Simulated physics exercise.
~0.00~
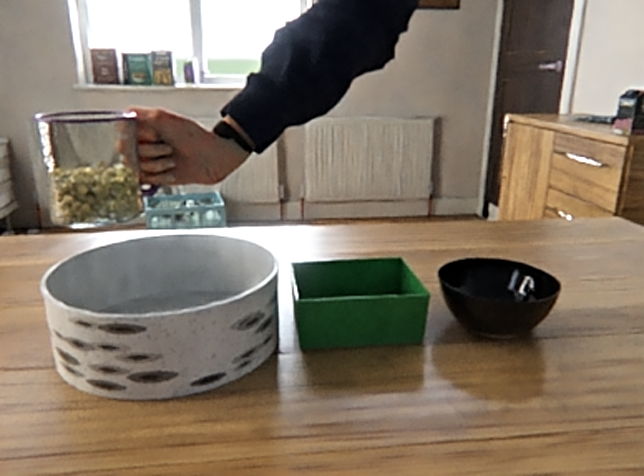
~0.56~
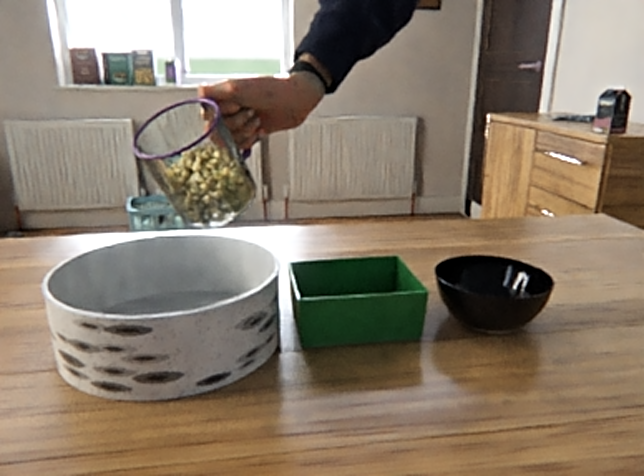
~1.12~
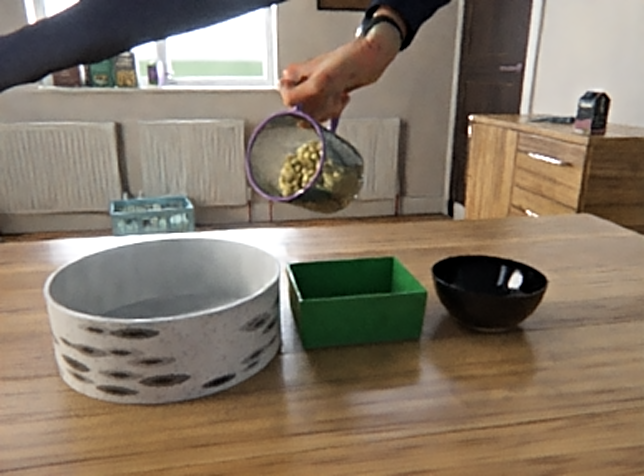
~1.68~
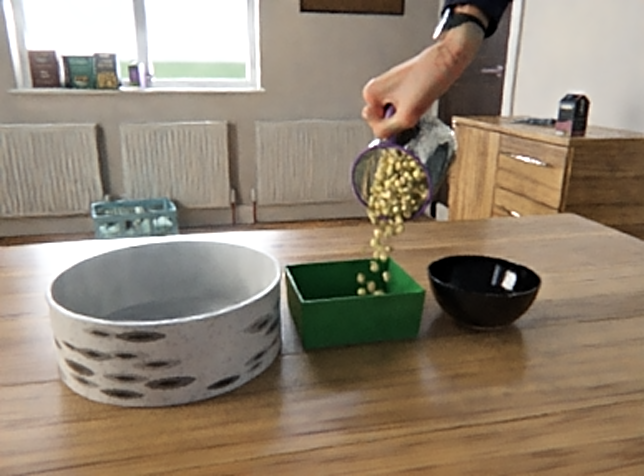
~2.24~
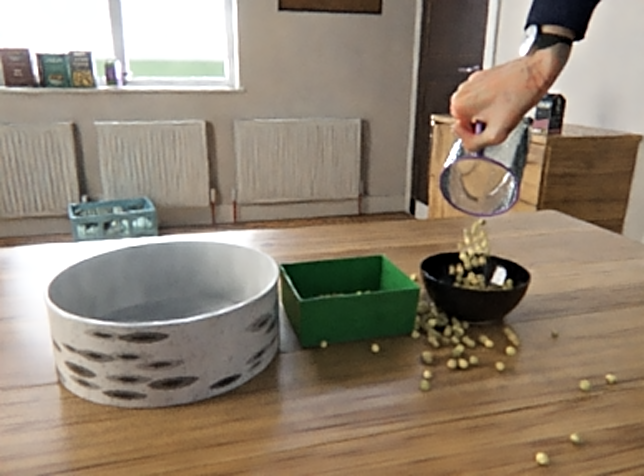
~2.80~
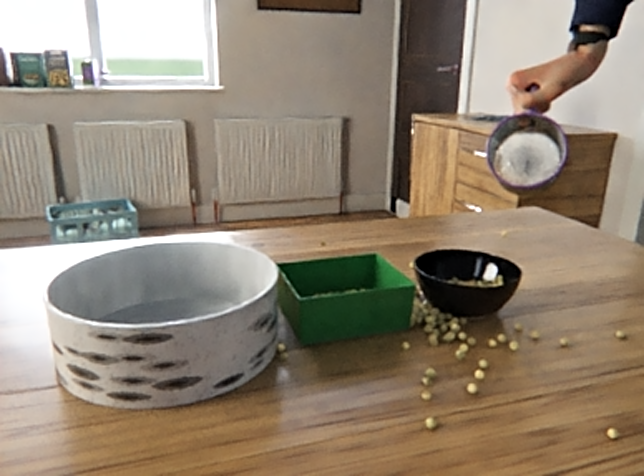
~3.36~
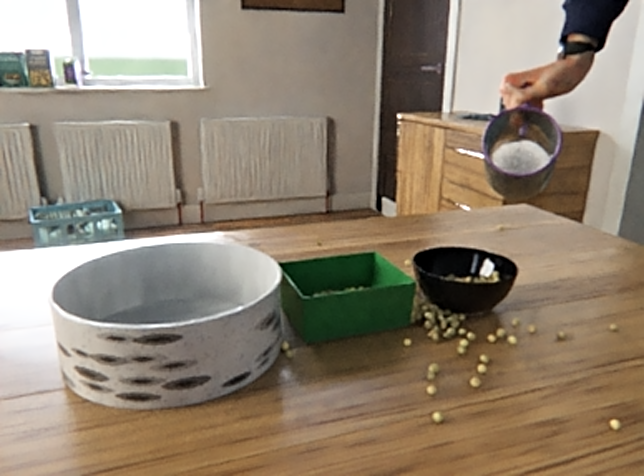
At the start, a hand holds a clear cup of pale beans upright above a white pot, with a green tin and a black bowl beside it on a wooden table. The hand carries the cup to the right, tilting it further as it goes. Beans begin pouring into the green tin, and the stream then moves on to the black bowl, with some scattering across the table. The emptied cup continues right and tips partly back. Finally, beans rest in the tin, in the bowl and loose on the tabletop, while the white pot has received none.
